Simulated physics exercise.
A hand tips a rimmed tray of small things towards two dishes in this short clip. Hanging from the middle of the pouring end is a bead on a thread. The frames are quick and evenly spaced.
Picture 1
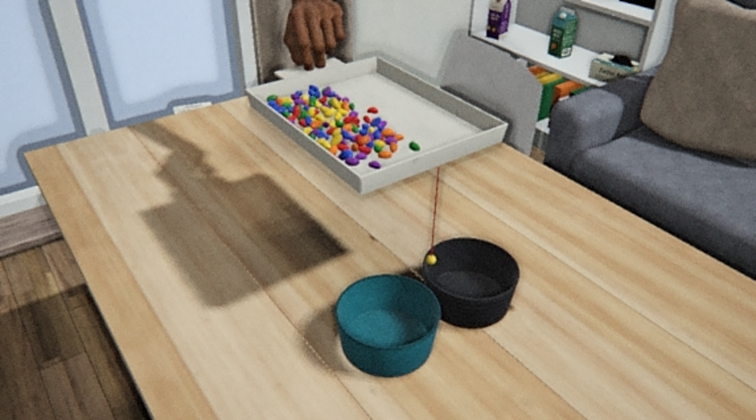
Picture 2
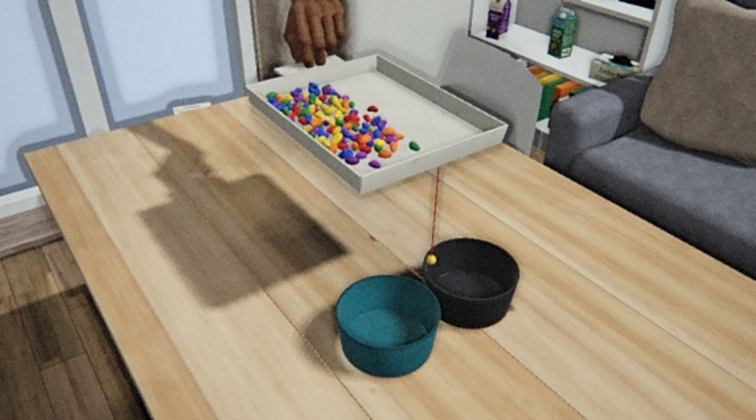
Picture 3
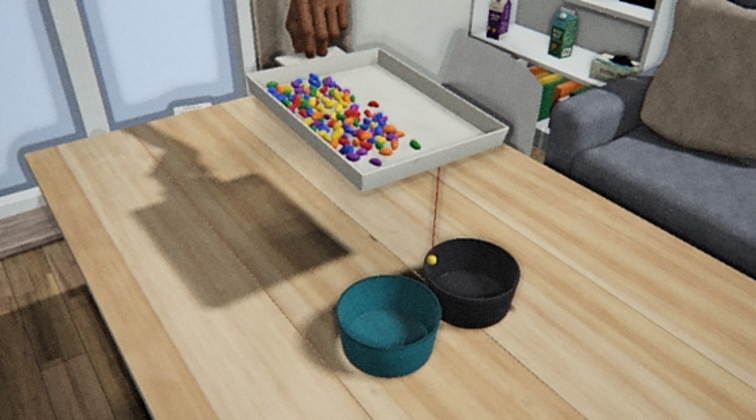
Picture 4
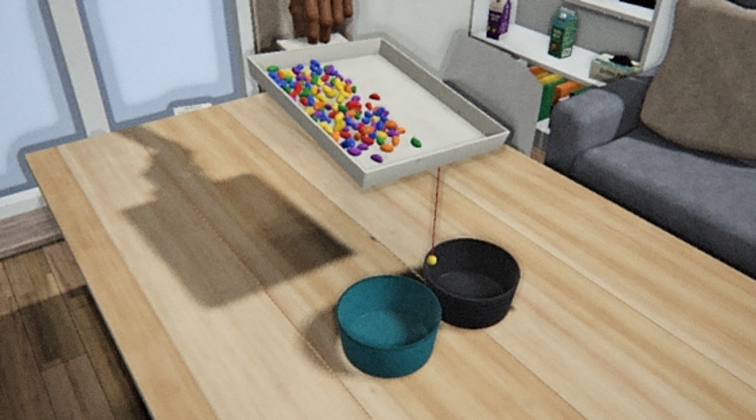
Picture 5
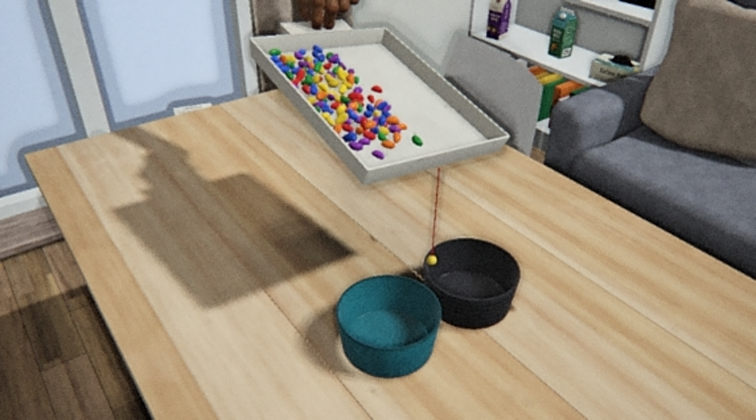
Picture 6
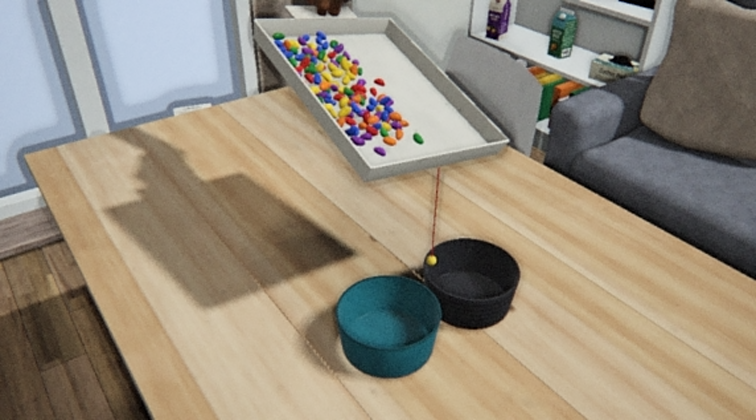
At first, a hand holds a rimmed tray of colourful jelly beans almost still above a wooden table, near a teal dish and a black dish. Then the hand raises the tray's far end, tilting it more steeply, while the beans stay clustered along the left side and the yellow bead hangs on its thread.
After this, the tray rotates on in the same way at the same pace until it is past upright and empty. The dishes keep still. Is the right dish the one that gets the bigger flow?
Yes.
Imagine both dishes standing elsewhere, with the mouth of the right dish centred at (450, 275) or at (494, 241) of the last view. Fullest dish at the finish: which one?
First try: The rightmost dish. Second try: The rightmost dish.
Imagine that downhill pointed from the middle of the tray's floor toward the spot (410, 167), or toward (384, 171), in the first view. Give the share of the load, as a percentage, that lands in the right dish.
First case around 10 per cent, second case 0 per cent.
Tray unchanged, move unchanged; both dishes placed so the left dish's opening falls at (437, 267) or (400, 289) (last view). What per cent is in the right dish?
In order: 40 percent and 80 percent.
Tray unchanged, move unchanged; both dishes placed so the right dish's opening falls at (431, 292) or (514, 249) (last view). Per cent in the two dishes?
About 0 % and 80 %.
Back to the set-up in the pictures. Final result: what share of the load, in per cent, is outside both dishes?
Near 40 in a hundred.
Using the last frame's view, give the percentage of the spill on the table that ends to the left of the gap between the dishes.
About 0 %.
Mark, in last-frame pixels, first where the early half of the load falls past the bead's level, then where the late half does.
(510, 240), then (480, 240).
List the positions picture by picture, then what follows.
Corners of the pouring end (362, 175) and (504, 124), level; middle of the load (336, 125), jelly beans; left dish (420, 355); right dish (503, 307); bead on its thread (431, 260), in the first picture.
Corners of the pouring end (362, 175) and (504, 125), level; middle of the load (336, 124), in the second picture.
Corners of the pouring end (364, 173) and (505, 127), tipped barely, lowest at the right corner; middle of the load (336, 118), in the third picture.
Corners of the pouring end (366, 170) and (506, 131), tipped a little, lowest at the right corner; middle of the load (338, 109), in the fourth picture.
Corners of the pouring end (369, 167) and (506, 135), tipped clearly, lowest at the right corner; middle of the load (340, 99), in the fifth picture.
Corners of the pouring end (372, 165) and (506, 139), tipped clearly, lowest at the right corner; middle of the load (343, 91); left dish (420, 356); right dish (504, 308), in the sixth picture.
Just after the last frame, tray tipped steeply; almost all on the tray; about a tenth in the air.
A moment on, tray tipped past a quarter turn; roughly a third on the tray; roughly a quarter in the right dish; roughly a quarter outside both; roughly a quarter in the air.
Further on, tray tipped past a quarter turn; roughly two thirds in the right dish; roughly a third outside both.
When it is over, tray tipped past a quarter turn; not one in the left dish; roughly two thirds in the right dish; roughly a third outside both.
